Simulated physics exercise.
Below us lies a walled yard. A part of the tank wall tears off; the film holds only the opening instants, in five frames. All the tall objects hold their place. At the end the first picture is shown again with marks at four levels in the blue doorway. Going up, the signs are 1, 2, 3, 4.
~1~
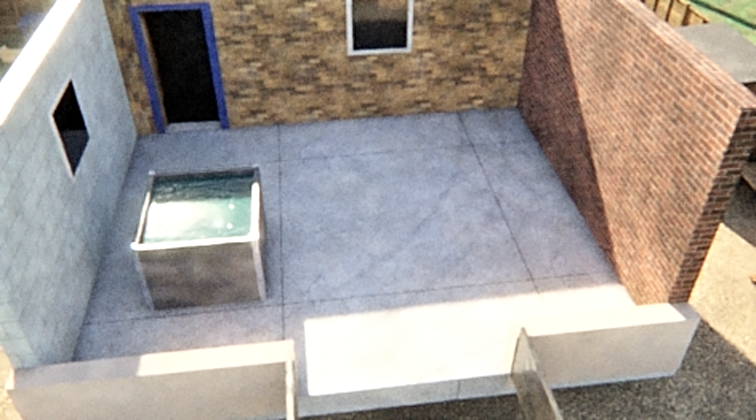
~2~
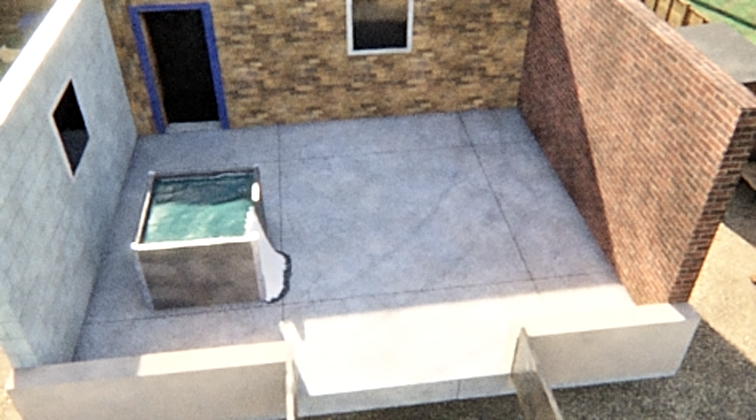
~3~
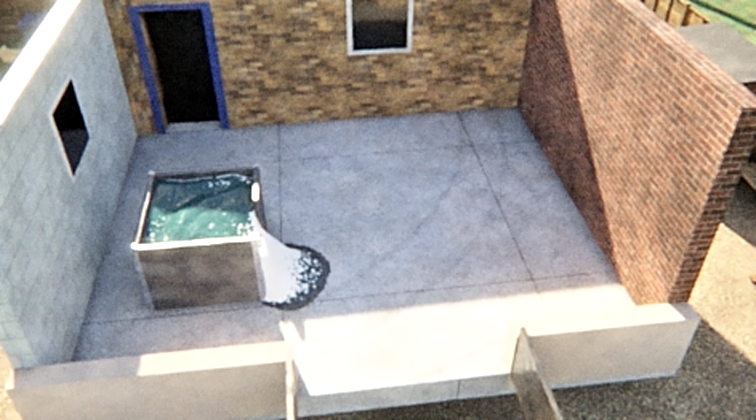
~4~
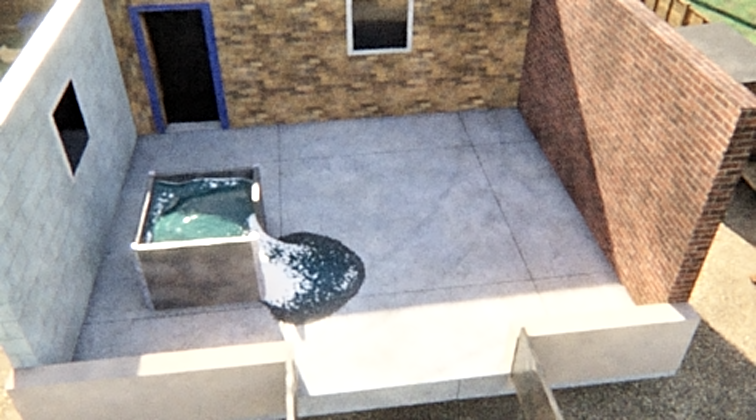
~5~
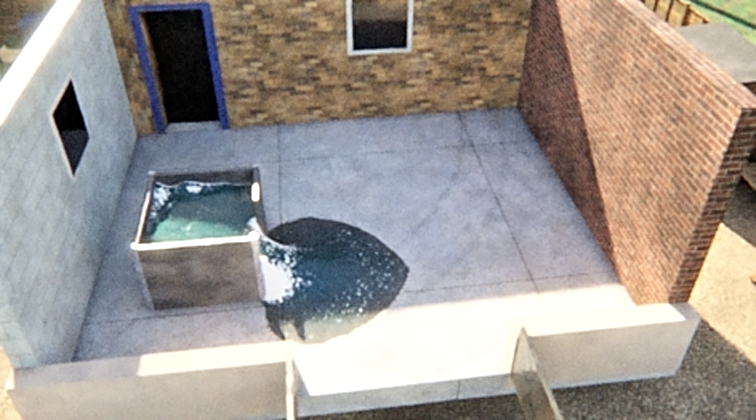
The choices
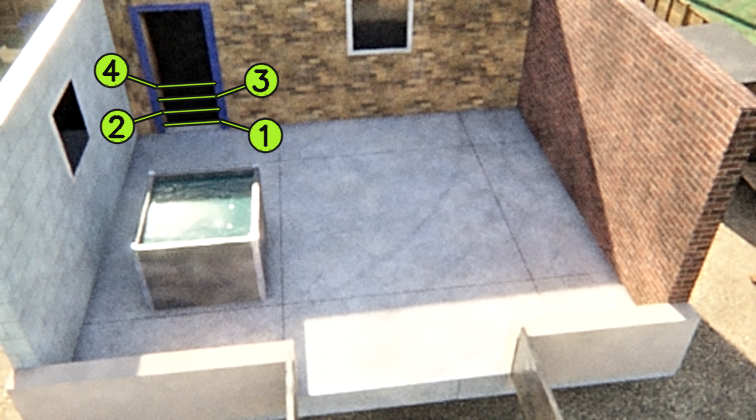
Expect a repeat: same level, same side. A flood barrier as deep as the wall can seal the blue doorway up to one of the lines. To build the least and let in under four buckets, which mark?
1 is the one.
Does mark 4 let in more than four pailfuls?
No, not at all.
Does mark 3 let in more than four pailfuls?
No, not at all.
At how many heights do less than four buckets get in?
All of the four.
In lime, 1 at (193, 123); 2 at (190, 110); 3 at (188, 98); 4 at (185, 85); from the bottom up 1, 2, 3, 4.
With 1, nothing gets over.
With 2, nothing gets over.
With 3, nothing gets over.
With 4, nothing gets over.
